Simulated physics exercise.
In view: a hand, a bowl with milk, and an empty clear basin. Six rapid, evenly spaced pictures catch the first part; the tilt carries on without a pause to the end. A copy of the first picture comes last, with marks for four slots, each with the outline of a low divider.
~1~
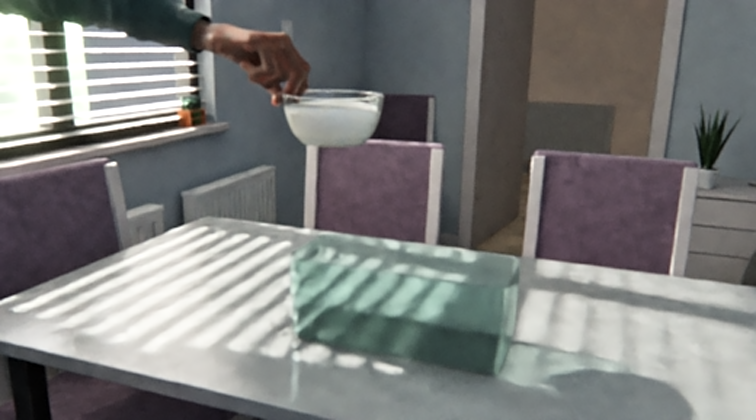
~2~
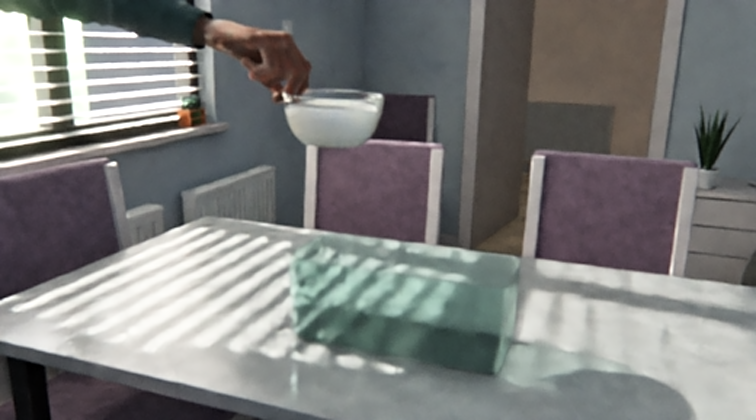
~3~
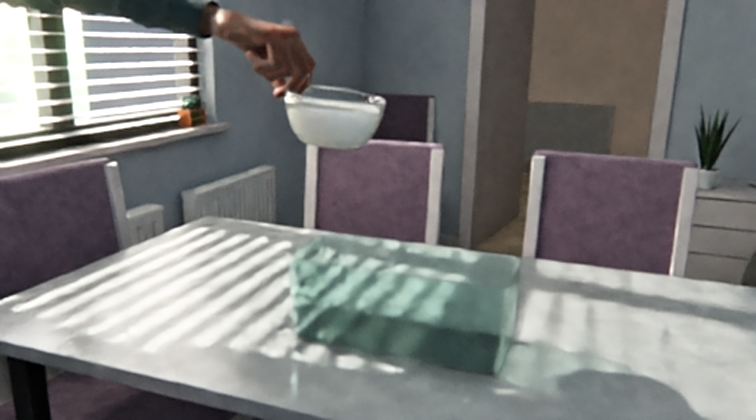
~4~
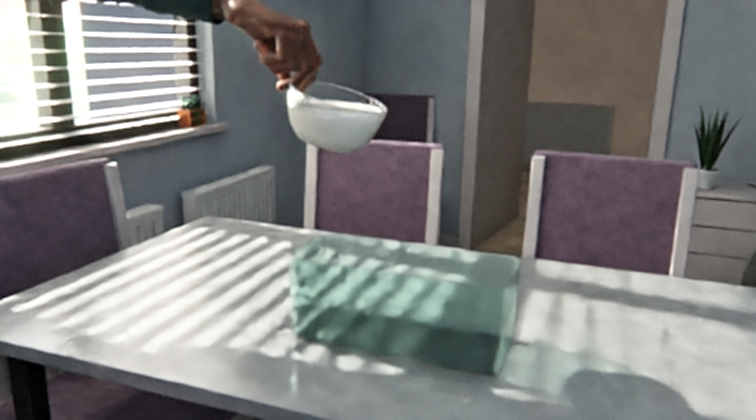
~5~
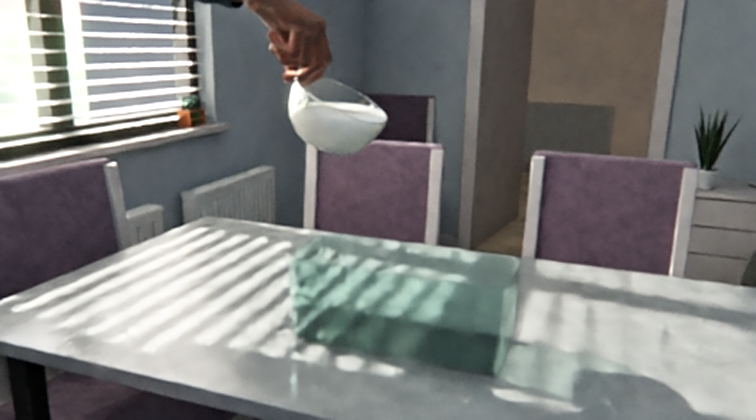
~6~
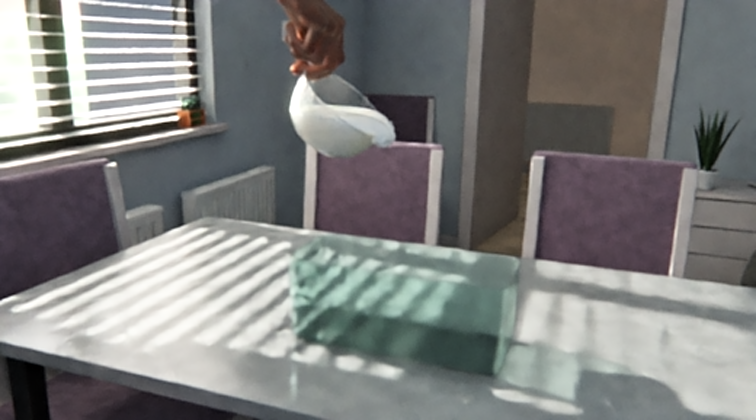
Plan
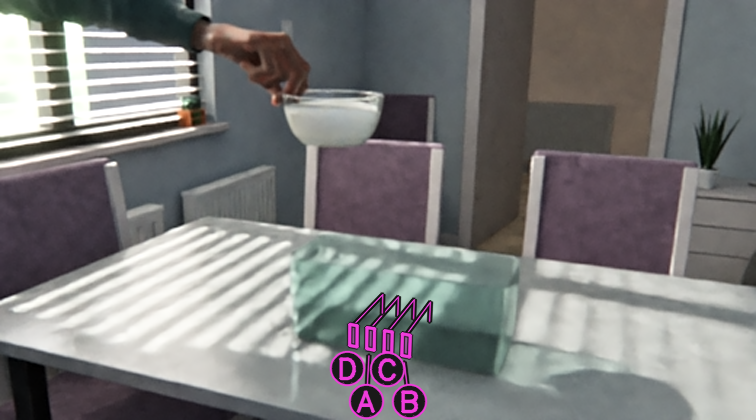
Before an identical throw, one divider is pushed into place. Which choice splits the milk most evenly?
The best place is B.
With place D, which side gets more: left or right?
The right one.
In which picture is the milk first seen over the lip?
In picture 5.
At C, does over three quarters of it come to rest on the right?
No, it does not.
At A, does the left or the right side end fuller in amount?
The right one.
On the marked copy, A at (368, 355); B at (404, 362); C at (386, 358); D at (351, 352).
Choosing A, about 21 % ends left of the wall and 77 % right of it.
Choosing B, about 49 % ends left of the wall and 49 % right of it.
Choosing C, about 31 % ends left of the wall and 67 % right of it.
Choosing D, about 14 % ends left of the wall and 84 % right of it.
